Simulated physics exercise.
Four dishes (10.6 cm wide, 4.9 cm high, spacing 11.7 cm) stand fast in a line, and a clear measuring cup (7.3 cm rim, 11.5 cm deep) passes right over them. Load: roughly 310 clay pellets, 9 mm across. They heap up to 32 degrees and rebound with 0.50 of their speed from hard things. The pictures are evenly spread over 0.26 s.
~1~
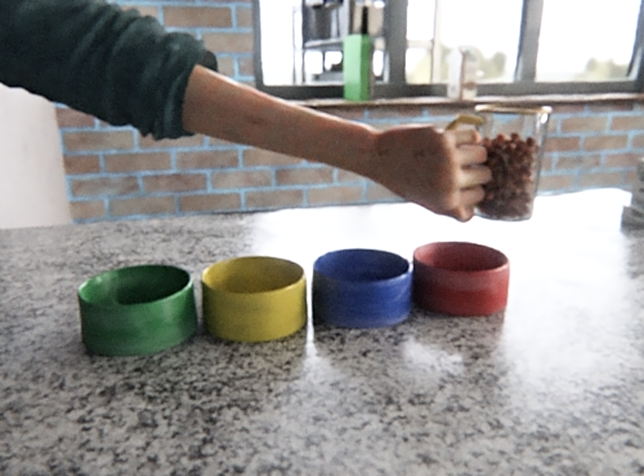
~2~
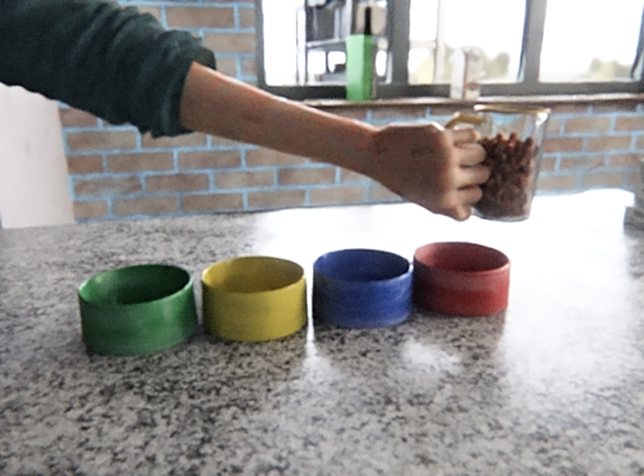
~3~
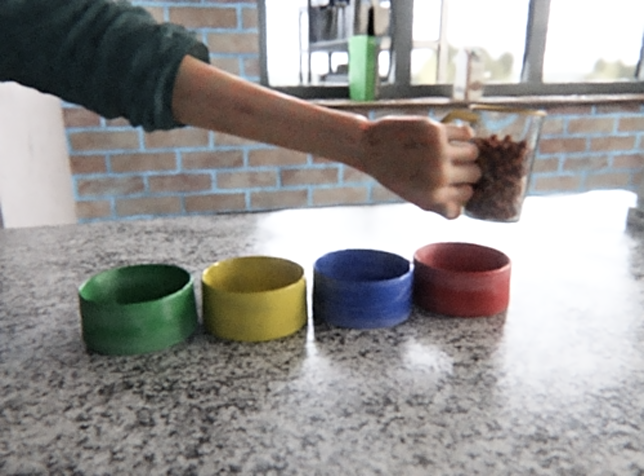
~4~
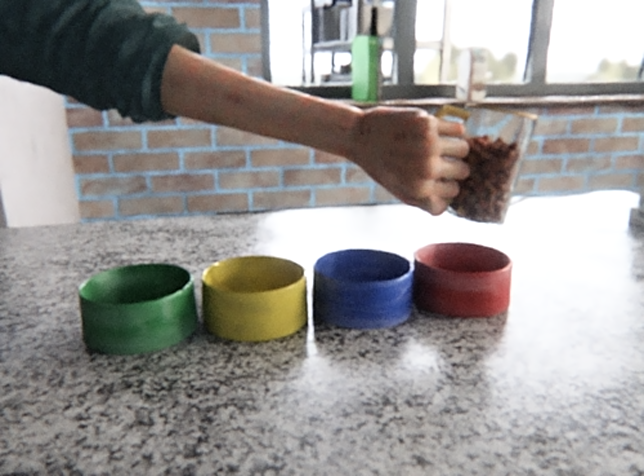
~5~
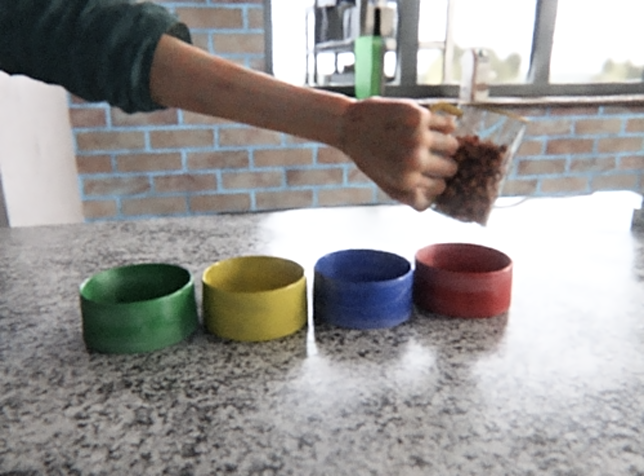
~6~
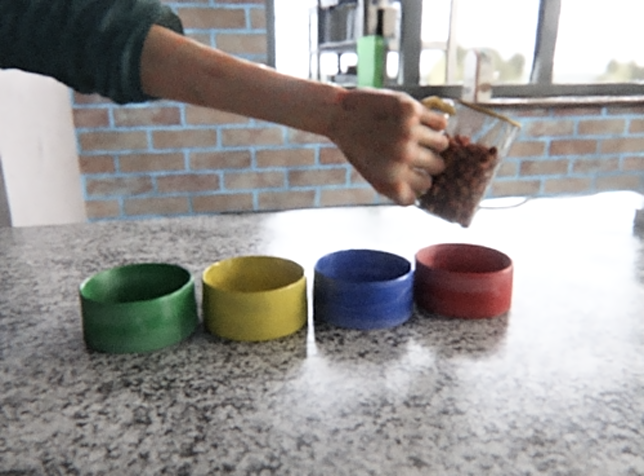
On a speckled countertop, a hand moves a clear measuring cup of brown pellets slightly left above four coloured dishes, tilting it.
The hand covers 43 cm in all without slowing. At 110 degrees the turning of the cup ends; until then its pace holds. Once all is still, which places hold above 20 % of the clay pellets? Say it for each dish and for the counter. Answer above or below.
Red below, blue below, green above, yellow above, counter below.
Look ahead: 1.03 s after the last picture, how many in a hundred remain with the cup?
About 70 per cent.
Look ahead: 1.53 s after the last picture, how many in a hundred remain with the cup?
About 30 per cent.
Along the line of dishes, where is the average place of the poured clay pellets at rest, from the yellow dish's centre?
Some 5 cm to the left.
Then, 0.62 s after the last picture, tilt 91 degrees; cup holds 100 %.
Then, 1.03 s after the last picture, tilt 110 degrees; cup holds 70 %, yellow 25 %.
Then, 1.53 s after the last picture, tilt 110 degrees; cup holds 30 %, green 20 %, yellow 45 %.
In the end, red 0 %, blue 0 %, green 45 %, yellow 45 %, counter 5 %.
